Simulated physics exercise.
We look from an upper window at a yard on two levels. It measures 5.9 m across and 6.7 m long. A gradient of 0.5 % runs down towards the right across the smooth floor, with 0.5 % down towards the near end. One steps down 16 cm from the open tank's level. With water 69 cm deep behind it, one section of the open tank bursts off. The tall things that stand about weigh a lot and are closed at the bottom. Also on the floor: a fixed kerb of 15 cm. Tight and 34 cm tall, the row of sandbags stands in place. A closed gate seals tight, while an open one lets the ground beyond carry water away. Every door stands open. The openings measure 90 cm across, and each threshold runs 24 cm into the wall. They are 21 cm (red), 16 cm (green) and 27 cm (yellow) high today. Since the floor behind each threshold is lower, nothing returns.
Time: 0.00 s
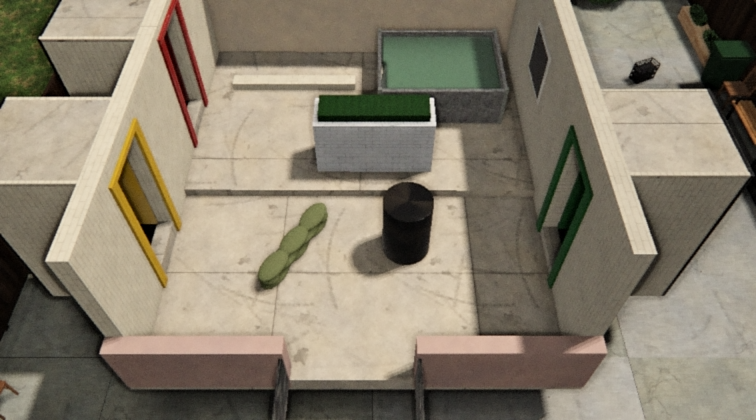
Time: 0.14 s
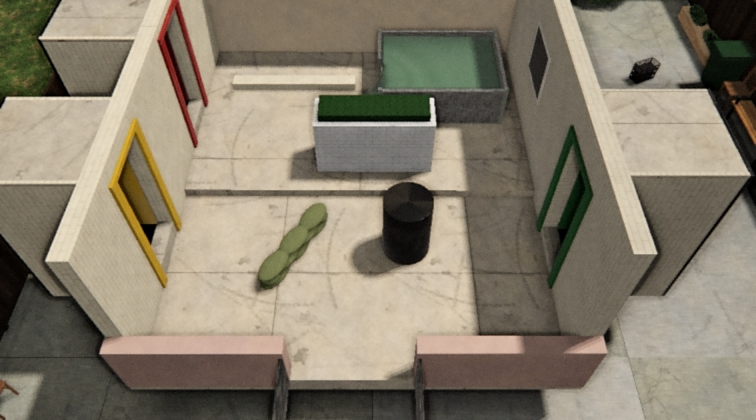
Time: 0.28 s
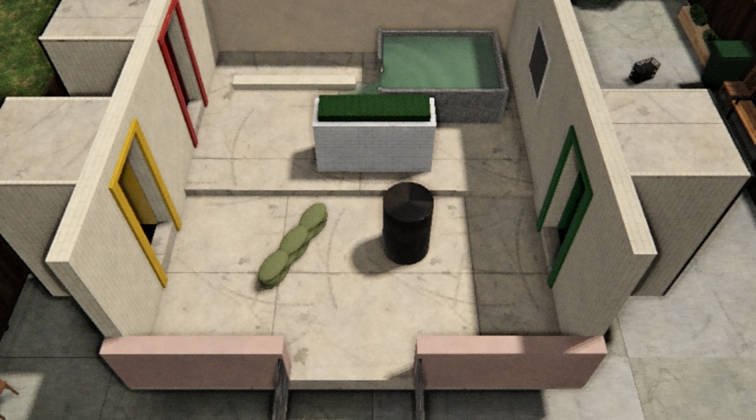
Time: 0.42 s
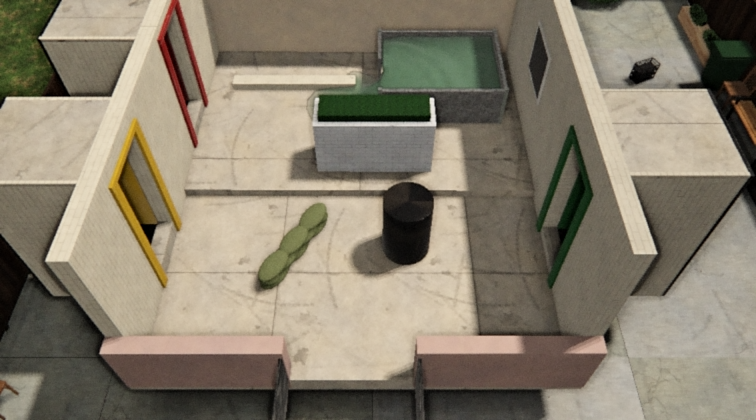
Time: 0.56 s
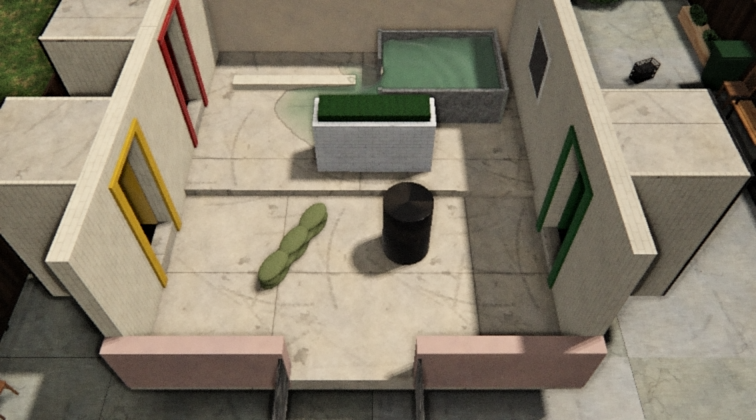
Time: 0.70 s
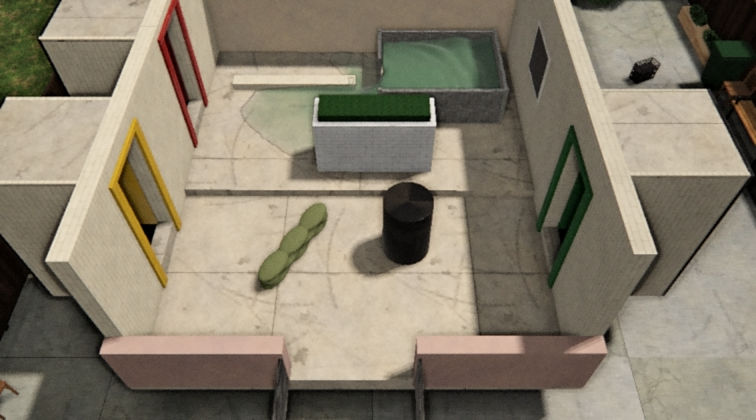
In a walled yard with red, yellow and green doorways, greenish water poured from the left side of a stone tank at the back, then spread leftward across the pale floor behind a white planter.
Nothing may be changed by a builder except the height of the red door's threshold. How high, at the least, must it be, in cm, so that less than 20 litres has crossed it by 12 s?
It needs to be about 29 cm high.
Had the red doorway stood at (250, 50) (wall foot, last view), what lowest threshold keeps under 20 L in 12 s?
Around 16 cm would do it.
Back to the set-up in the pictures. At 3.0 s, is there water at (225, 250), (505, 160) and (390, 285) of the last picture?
Well, in sequence they're soaked, bone-dry and bone-dry.
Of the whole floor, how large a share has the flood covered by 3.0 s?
Close to 40 per cent of it is wet.
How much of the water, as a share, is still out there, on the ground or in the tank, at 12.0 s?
Close to 90 per cent is still present.
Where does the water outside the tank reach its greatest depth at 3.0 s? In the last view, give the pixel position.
Near (199, 133).
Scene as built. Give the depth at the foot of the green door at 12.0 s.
You'd measure close to 9.5 cm there.
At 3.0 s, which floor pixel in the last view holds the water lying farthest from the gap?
Near pixel (145, 363).
After 1.4 s water covers 20 % of the floor, deepest (32 cm) near (368, 107); 26 cm at the red door, 0 litres in over its 21 cm threshold.
After 3.0 s water covers 40 % of the floor, deepest (30 cm) near (199, 133); 29 cm at the red door, 76 litres in over its 21 cm threshold.
After 12.0 s water covers 90 % of the floor, deepest (11 cm) near (148, 351); 7 cm at the red door, 91 litres in over its 21 cm threshold.
At the red door as built, the water arrived by 1.0 s and peaked near 38 cm at 2.2 s.
Run again over the same 12 s with other heights there, 61 litres in over 23.5 cm, 9 litres over 32 cm. The limit of 20 litres is kept from about 29 cm up.
